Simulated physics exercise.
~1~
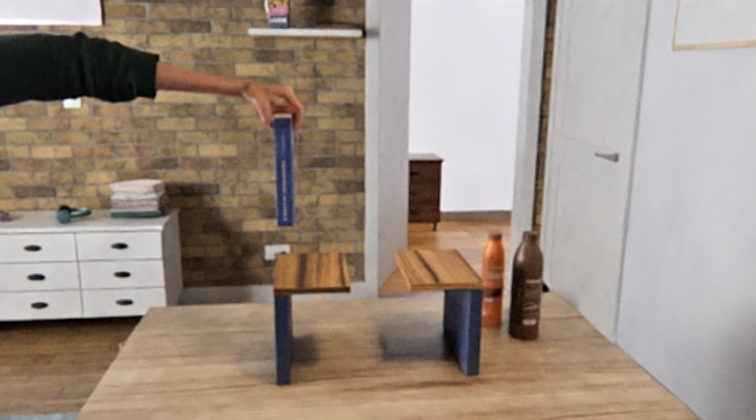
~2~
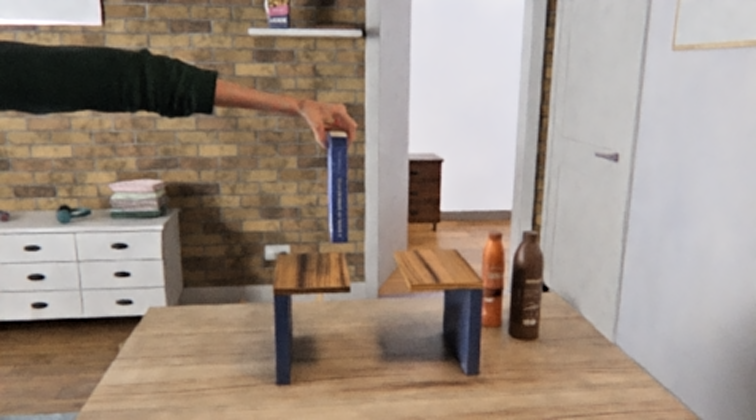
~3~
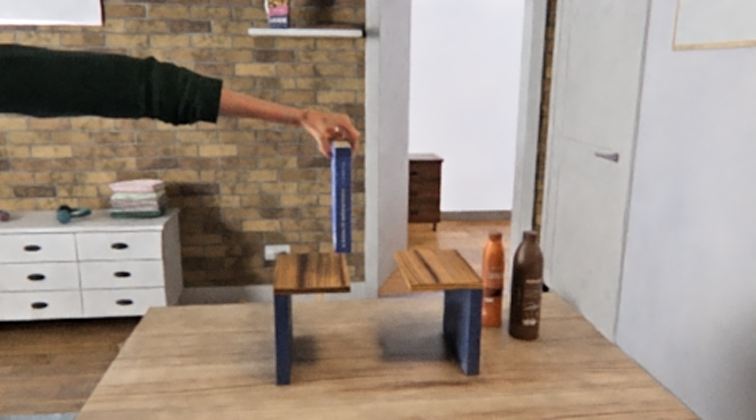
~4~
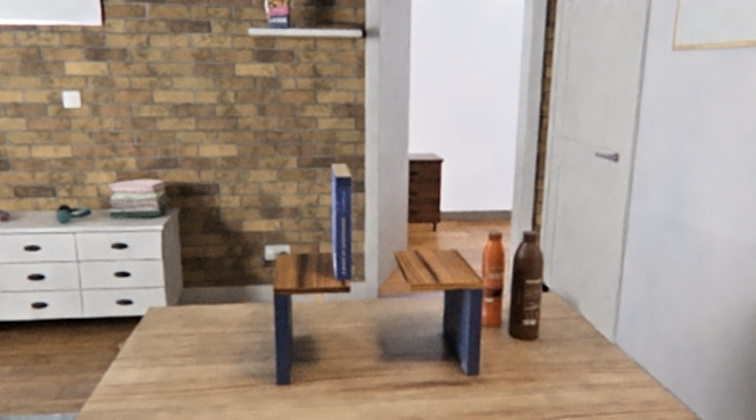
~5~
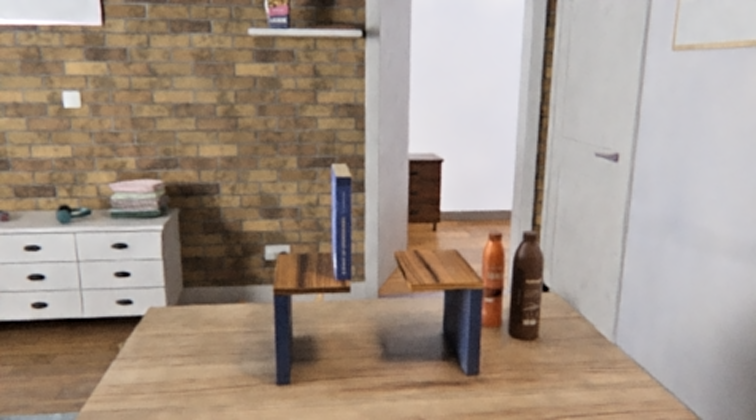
A hand lowers an upright blue book onto the left ledge, where it stays standing.
